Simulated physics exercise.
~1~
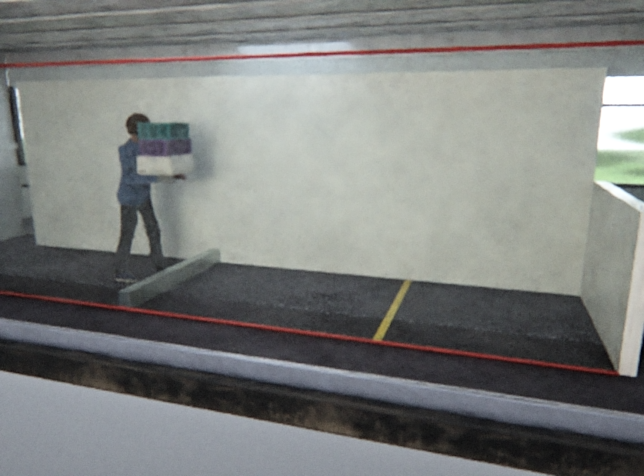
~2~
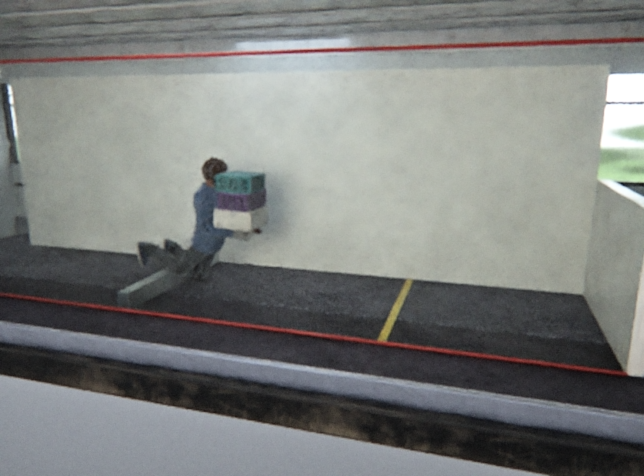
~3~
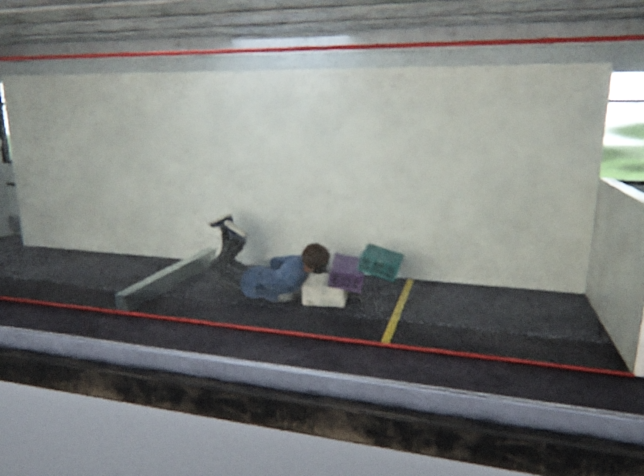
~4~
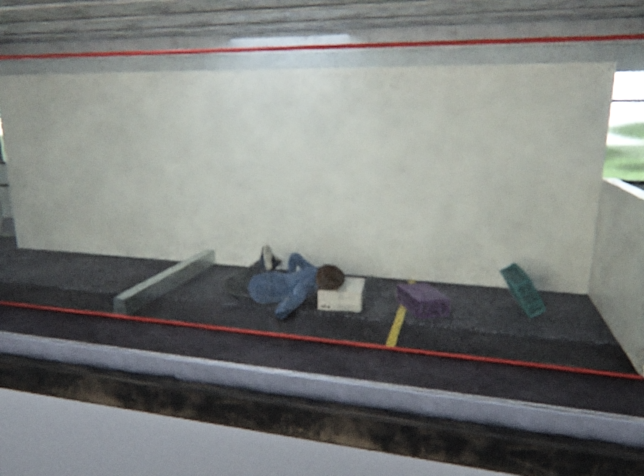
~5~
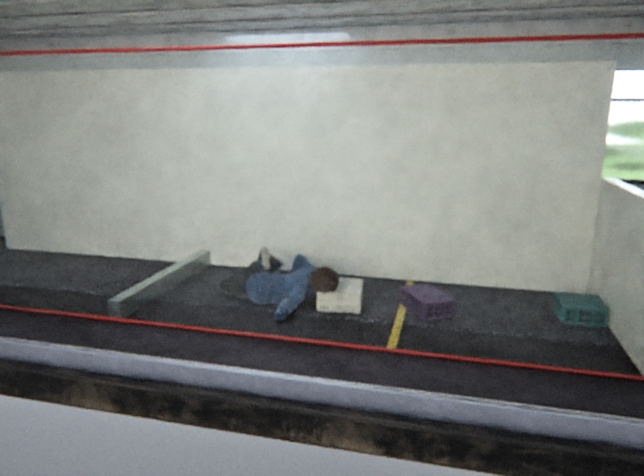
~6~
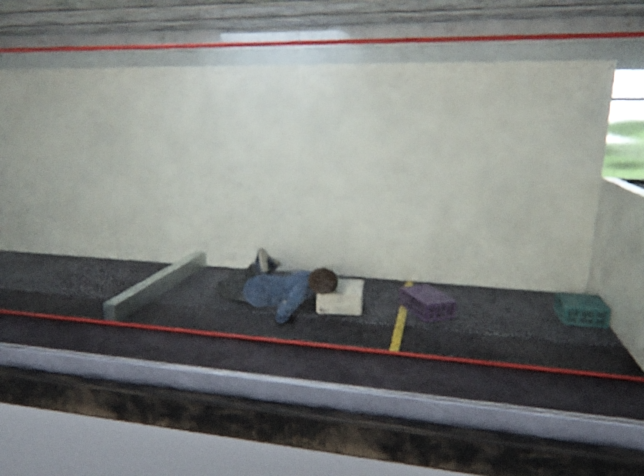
A person carrying three stacked boxes tripped over a low rail and fell flat, spilling the load to the right. The white box stopped by their head, short of the yellow line, while the purple one landed just past it and the teal one farthest beyond.
